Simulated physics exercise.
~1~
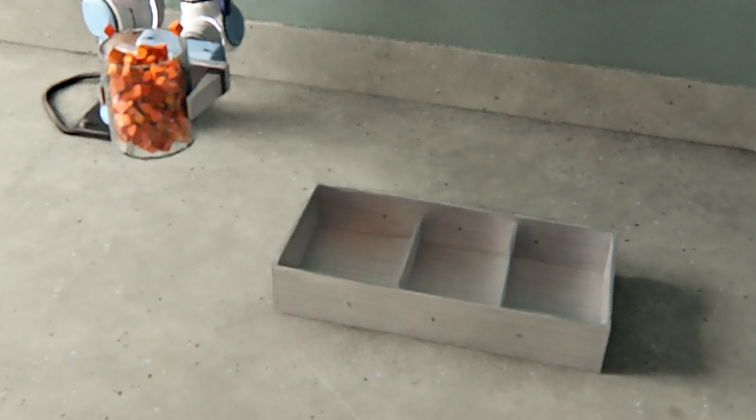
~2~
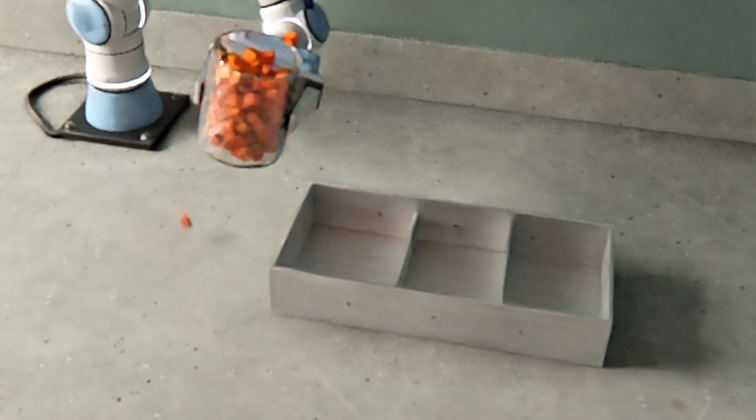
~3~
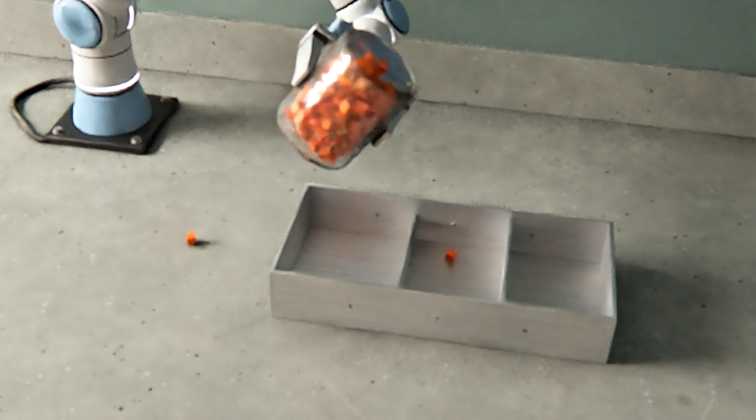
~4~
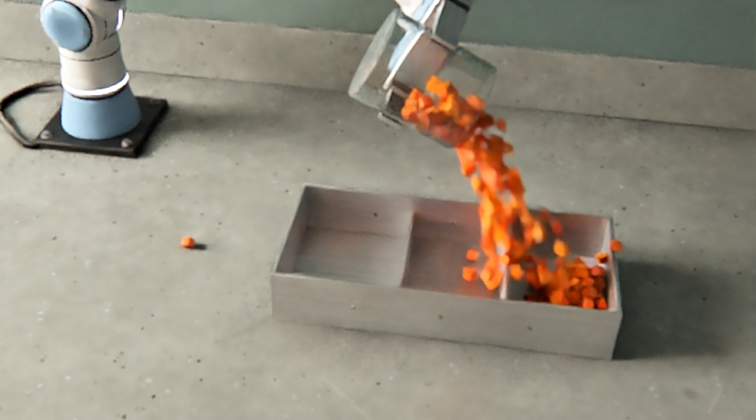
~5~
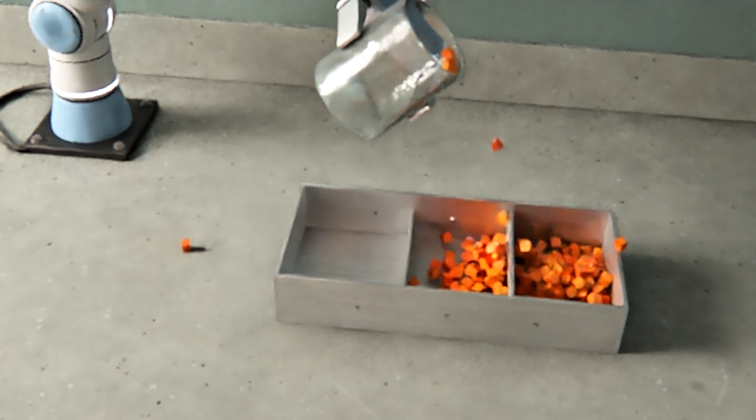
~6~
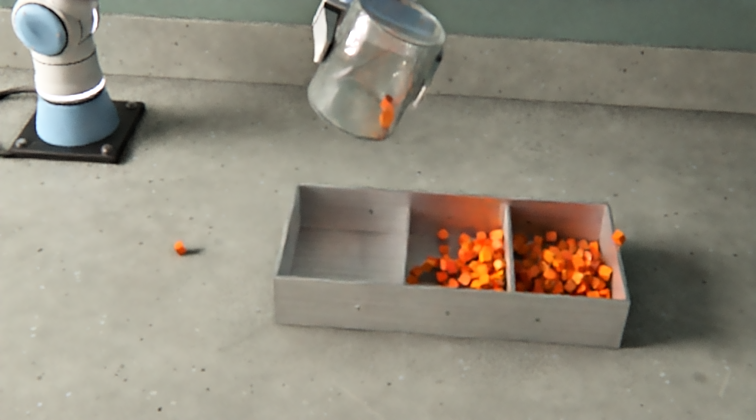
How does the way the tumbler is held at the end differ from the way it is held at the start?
At the start the tumbler is held upright, while at the end it is leaning to one side in the robot hand.
